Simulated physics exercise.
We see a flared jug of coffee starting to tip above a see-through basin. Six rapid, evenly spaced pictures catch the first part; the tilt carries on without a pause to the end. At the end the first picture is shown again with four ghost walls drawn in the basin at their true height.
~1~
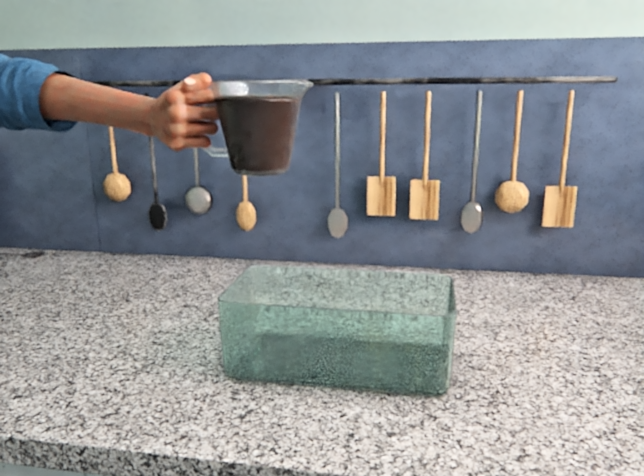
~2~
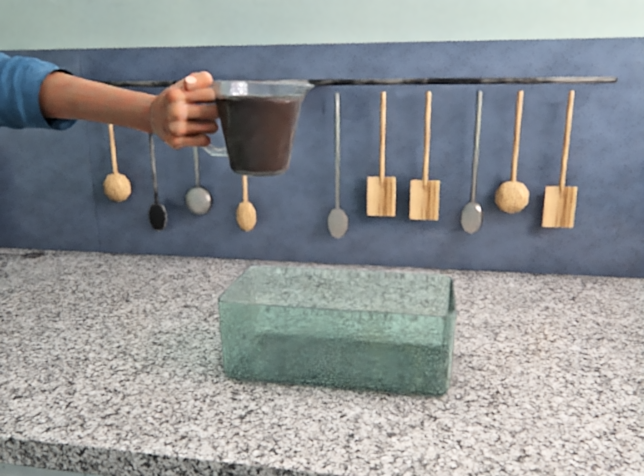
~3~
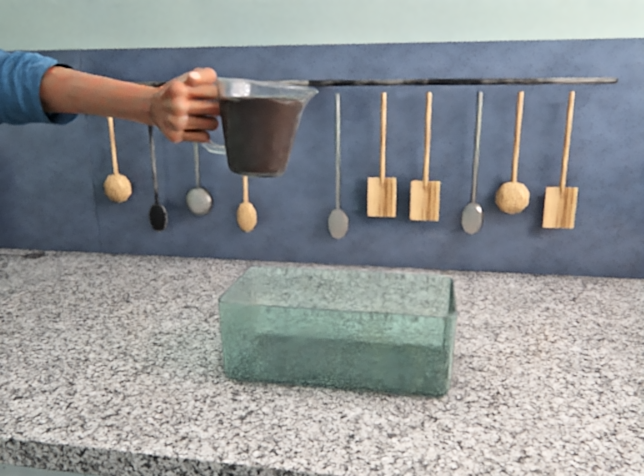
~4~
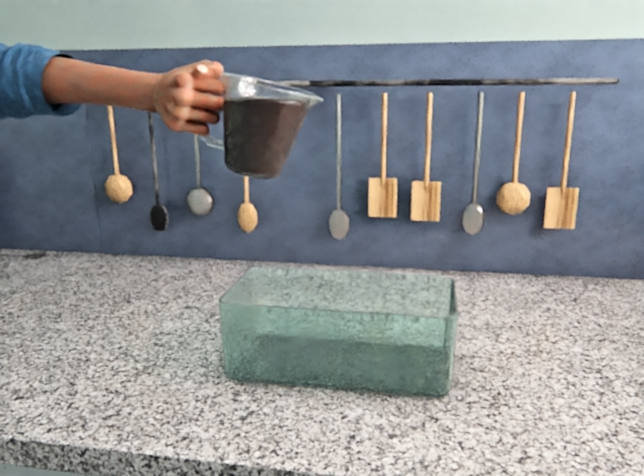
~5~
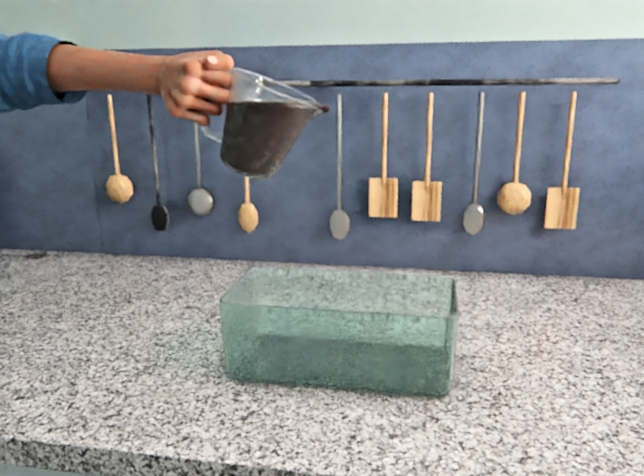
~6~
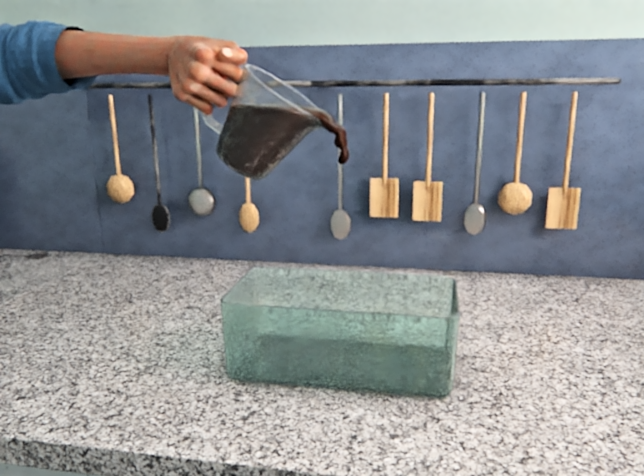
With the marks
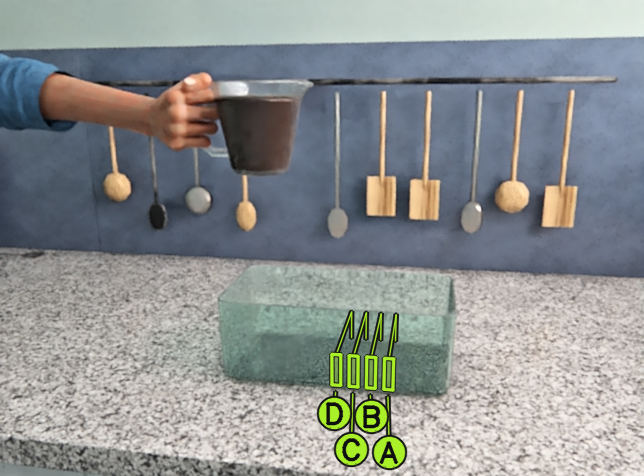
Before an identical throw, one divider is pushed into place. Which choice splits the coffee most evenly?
It is B.
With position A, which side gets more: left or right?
More ends on the left.
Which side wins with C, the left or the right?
The right side.
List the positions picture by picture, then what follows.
Upright, lip at (312, 84); basin from (225, 374) to (450, 393); nothing has left yet.
Upright, lip at (313, 86); nothing has left yet.
Tipped about 6°, lip at (316, 91); nothing has left yet.
Tipped about 13°, lip at (321, 100); nothing has left yet.
Tipped about 23°, lip at (326, 111); coffee is over the lip, down to (326, 111).
Tipped about 35°, lip at (329, 126); coffee is over the lip, down to (344, 161).
On the marked copy, A at (387, 396); B at (370, 395); C at (352, 393); D at (335, 391).
With A, about 77 % ends left of the wall and 17 % right of it; 6 % is lost outside.
With B, about 50 % ends left of the wall and 47 % right of it; 3 % is lost outside.
With C, about 23 % ends left of the wall and 75 % right of it; 3 % is lost outside.
With D, about 11 % ends left of the wall and 87 % right of it; 3 % is lost outside.
